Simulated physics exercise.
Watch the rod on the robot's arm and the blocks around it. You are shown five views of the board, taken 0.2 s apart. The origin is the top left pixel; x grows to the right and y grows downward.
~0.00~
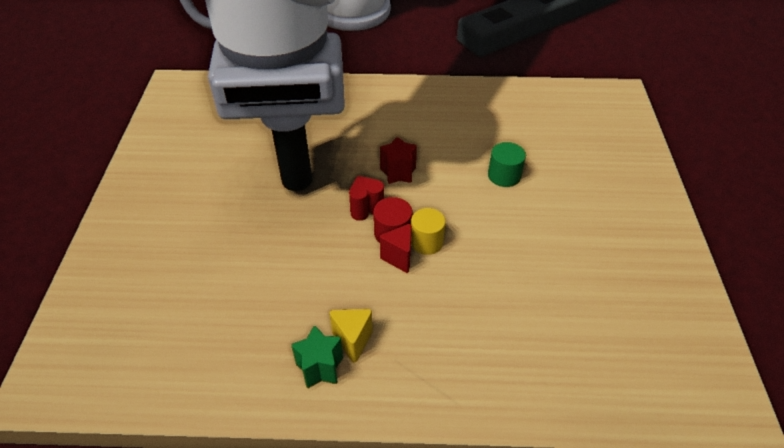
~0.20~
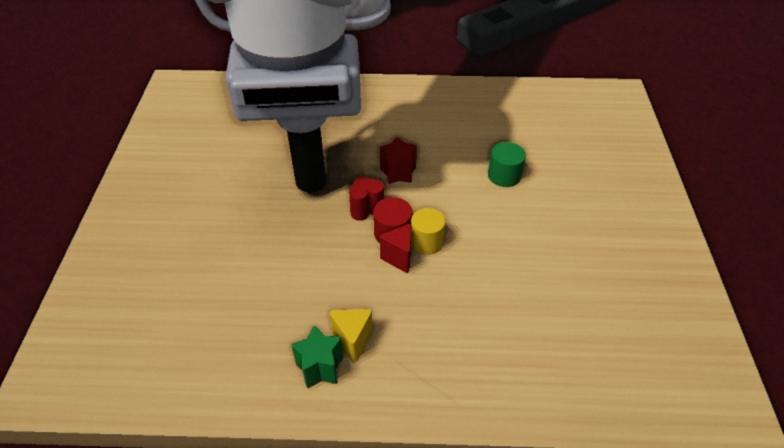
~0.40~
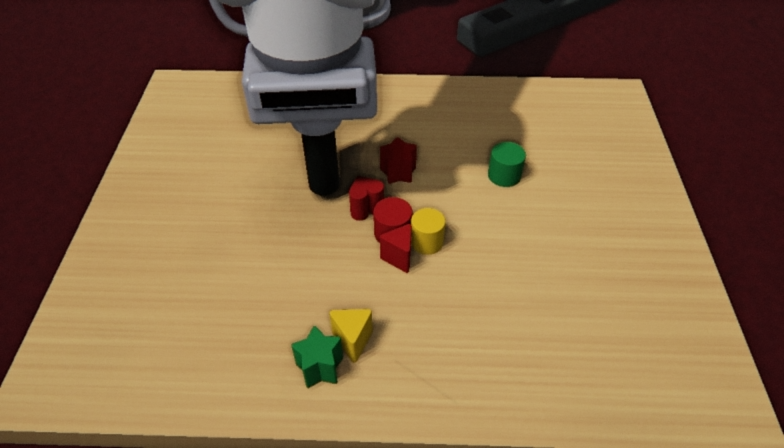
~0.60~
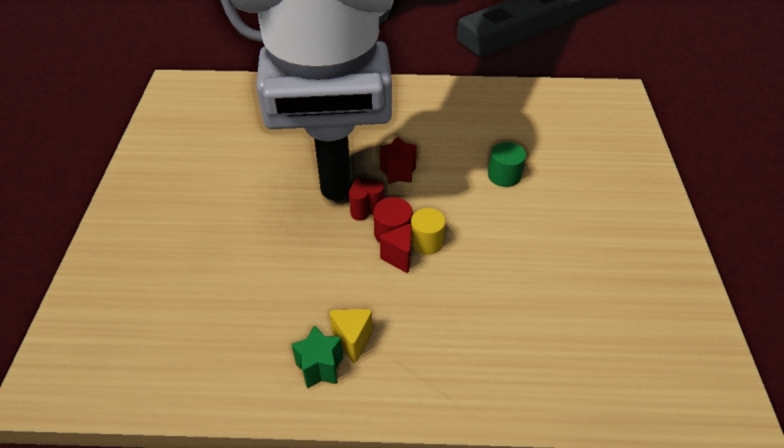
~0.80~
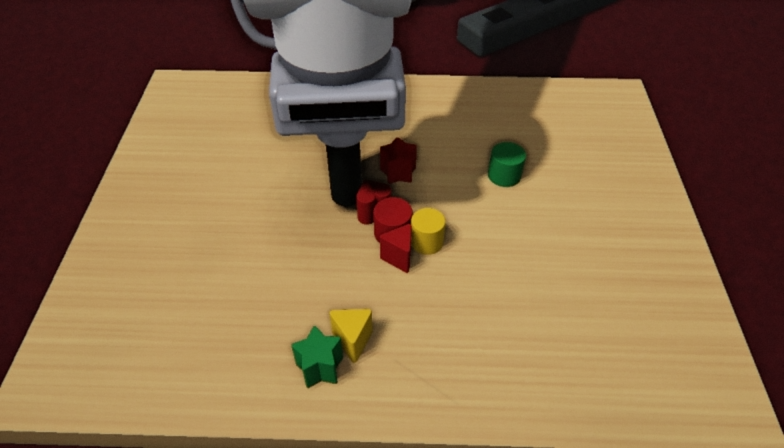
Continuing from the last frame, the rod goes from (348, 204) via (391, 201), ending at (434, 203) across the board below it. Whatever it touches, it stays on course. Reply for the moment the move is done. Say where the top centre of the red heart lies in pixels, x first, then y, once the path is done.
Close to (427, 201).
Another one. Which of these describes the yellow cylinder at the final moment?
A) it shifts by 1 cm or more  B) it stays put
A
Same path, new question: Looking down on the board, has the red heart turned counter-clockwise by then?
In short: No.
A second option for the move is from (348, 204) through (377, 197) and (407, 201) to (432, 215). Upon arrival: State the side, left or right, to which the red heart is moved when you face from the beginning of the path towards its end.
Side: Right.
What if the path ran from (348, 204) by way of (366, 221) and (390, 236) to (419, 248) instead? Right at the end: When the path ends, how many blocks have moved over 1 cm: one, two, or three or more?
I'm going with three or more.
The first path, step by step. Halfway along, rod (391, 192); red heart (412, 195), turned 50° clockwise; red cylinder (400, 216); red triangular piece (401, 241), turned 15° clockwise; yellow cylinder (436, 225).
At the end, rod (435, 195); red heart (427, 201), turned 75° clockwise; red cylinder (400, 216); red triangular piece (401, 241), turned 15° clockwise; yellow cylinder (437, 228).
